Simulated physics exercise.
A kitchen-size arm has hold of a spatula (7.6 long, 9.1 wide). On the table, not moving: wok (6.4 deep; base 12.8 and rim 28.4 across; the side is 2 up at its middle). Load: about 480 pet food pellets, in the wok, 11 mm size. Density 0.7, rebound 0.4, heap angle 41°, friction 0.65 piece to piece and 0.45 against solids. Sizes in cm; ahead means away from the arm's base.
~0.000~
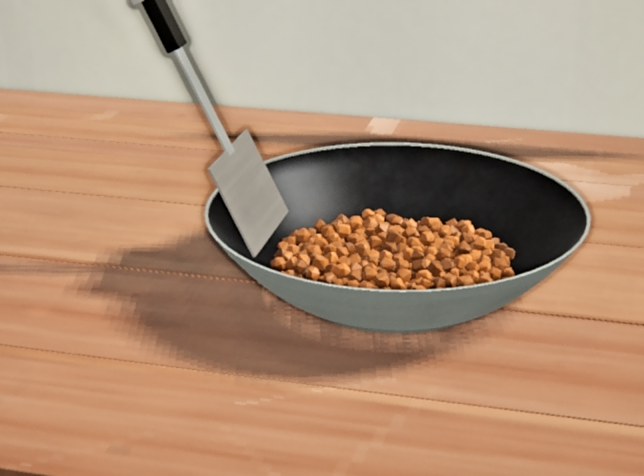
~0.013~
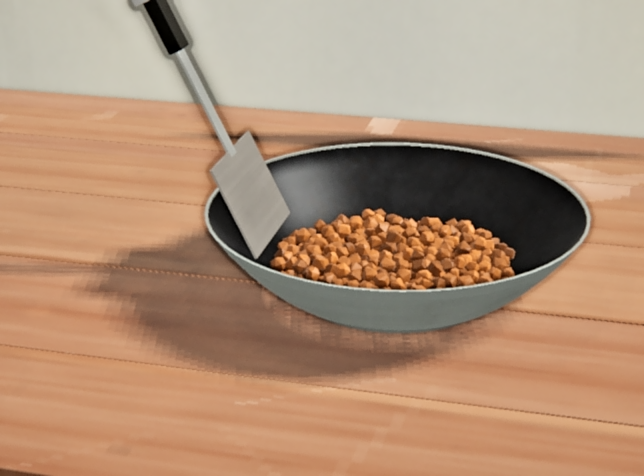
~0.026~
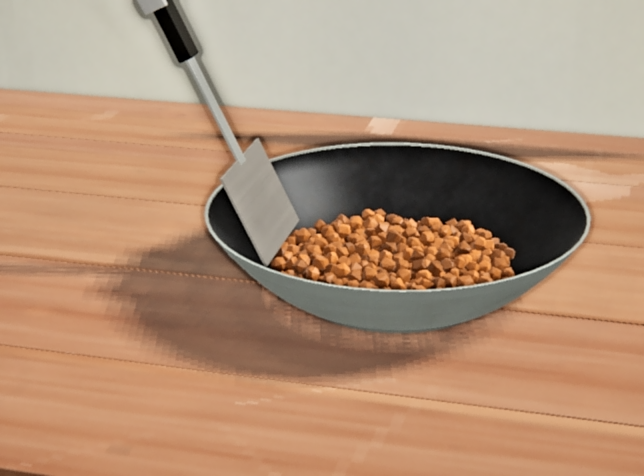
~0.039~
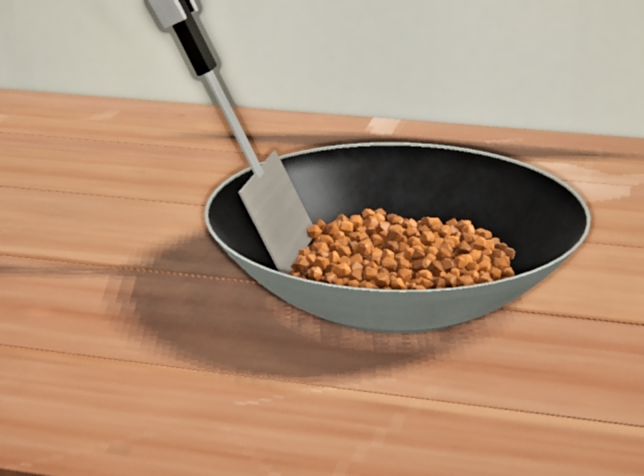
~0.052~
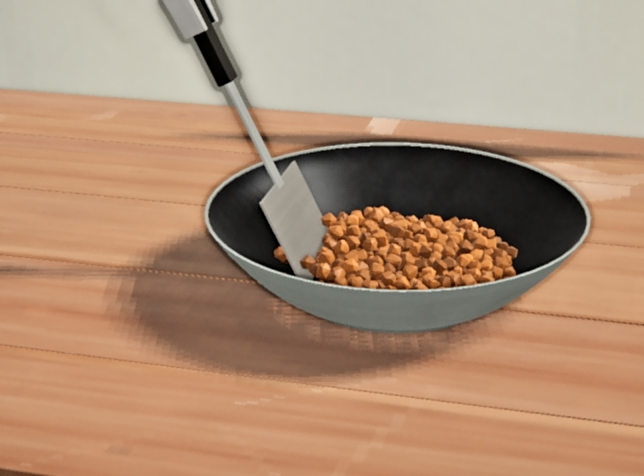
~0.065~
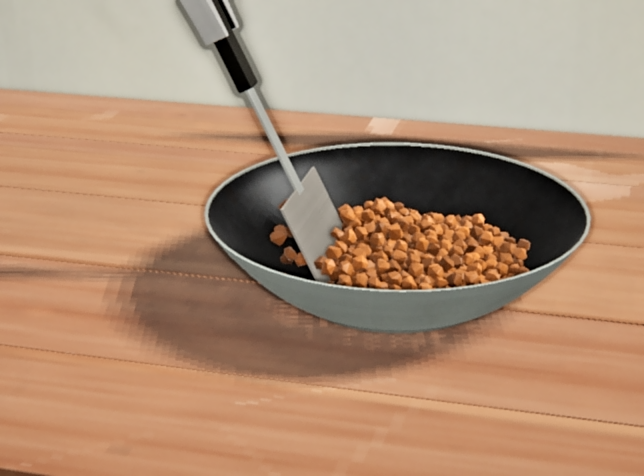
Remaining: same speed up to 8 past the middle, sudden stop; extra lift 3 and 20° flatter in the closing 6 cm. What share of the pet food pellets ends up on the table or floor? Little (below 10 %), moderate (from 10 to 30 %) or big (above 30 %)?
Answer: Big; above 30 % of the pet food pellets finish on the table or floor.
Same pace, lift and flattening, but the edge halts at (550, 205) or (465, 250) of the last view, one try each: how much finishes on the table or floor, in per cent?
About 55 and 5 per cent.
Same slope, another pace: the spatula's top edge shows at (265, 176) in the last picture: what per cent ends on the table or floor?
About 15 per cent.
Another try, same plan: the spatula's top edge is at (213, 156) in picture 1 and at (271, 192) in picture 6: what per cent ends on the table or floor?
About 30 per cent.
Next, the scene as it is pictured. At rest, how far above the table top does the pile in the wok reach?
About 6.0 cm.
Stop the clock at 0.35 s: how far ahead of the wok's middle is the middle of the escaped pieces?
Roughly 22 cm.
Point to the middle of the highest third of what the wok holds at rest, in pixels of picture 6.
At about (495, 272).
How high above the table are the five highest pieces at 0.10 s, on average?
Roughly 8 cm.
After 0.10 s, sloping 64°, highest piece 9 above the table; 476 in the wok.
After 0.13 s, sloping 59°, highest piece 14 above the table; 475 in the wok, 1 on the blade or in flight.
After 0.35 s, sloping 44°, highest piece 22 above the table; 293 in the wok, 55 on the table or floor, 128 on the blade or in flight.
After 1.40 s, sloping 44°, highest piece 7 above the table; 293 in the wok, 183 on the table or floor.
In the end, 293 in the wok, 183 on the table or floor. That is 38 % on the table or floor.
